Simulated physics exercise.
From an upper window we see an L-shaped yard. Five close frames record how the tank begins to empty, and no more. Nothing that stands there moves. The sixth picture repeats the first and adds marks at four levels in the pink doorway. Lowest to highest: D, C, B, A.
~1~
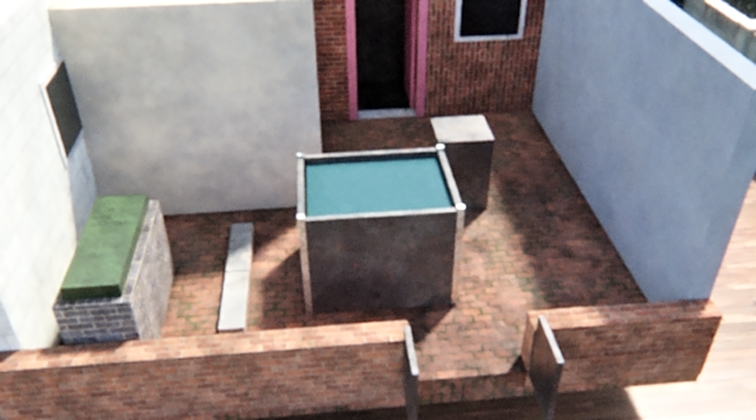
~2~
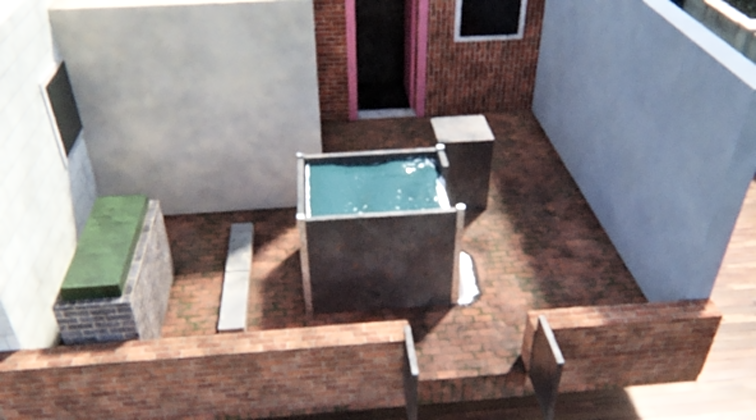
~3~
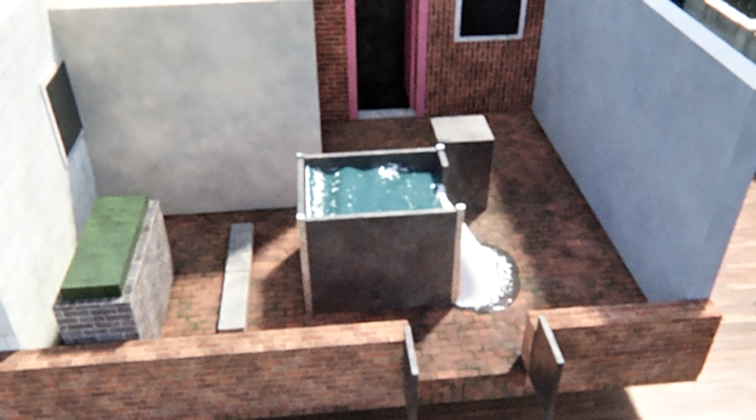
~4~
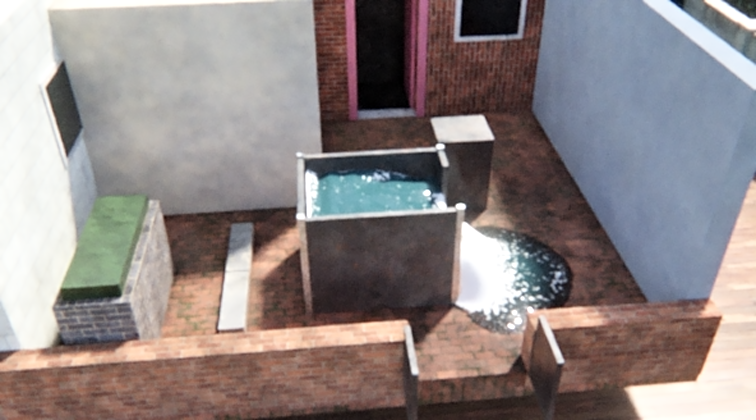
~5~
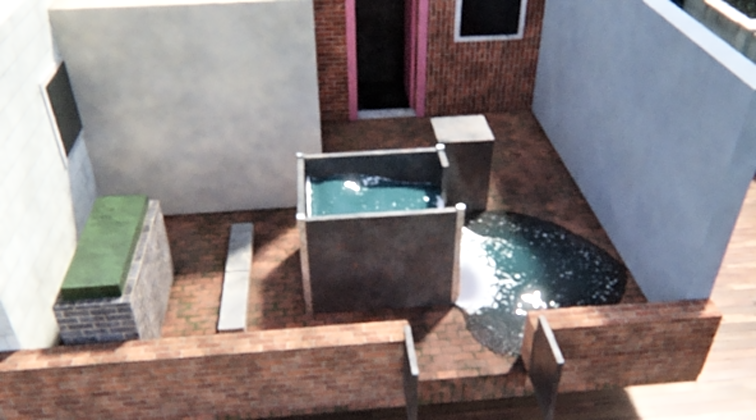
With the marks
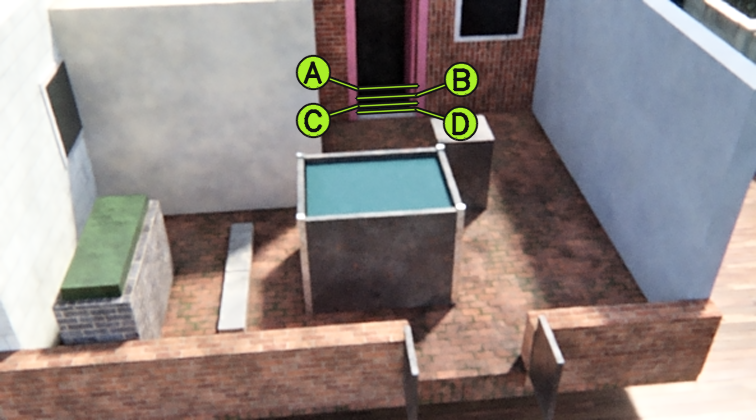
Water pouring from the right side of a square tank in a walled brick yard, foaming and spreading across the paving.
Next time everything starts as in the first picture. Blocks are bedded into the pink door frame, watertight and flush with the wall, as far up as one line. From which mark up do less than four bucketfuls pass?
D.
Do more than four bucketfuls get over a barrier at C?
No, that is safe.
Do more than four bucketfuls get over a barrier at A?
No.
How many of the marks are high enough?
All of the four.
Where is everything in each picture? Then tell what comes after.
Water in the tank at rest, its middle at (376, 188); foot of the pink doorway at (387, 118); open gate at (468, 312).
Water covers 1 % of the ground and shows as far out as (467, 260).
Water covers 3 % of the ground and shows as far out as (503, 255).
Water covers 8 % of the ground and shows as far out as (567, 276).
Water covers 16 % of the ground and shows as far out as (619, 279).
On the marked copy, A at (387, 87); B at (387, 96); C at (387, 104); D at (387, 110); from the bottom up D, C, B, A.
With A, nothing gets over.
With B, nothing gets over.
With C, nothing gets over.
With D, a bucket or two gets in.
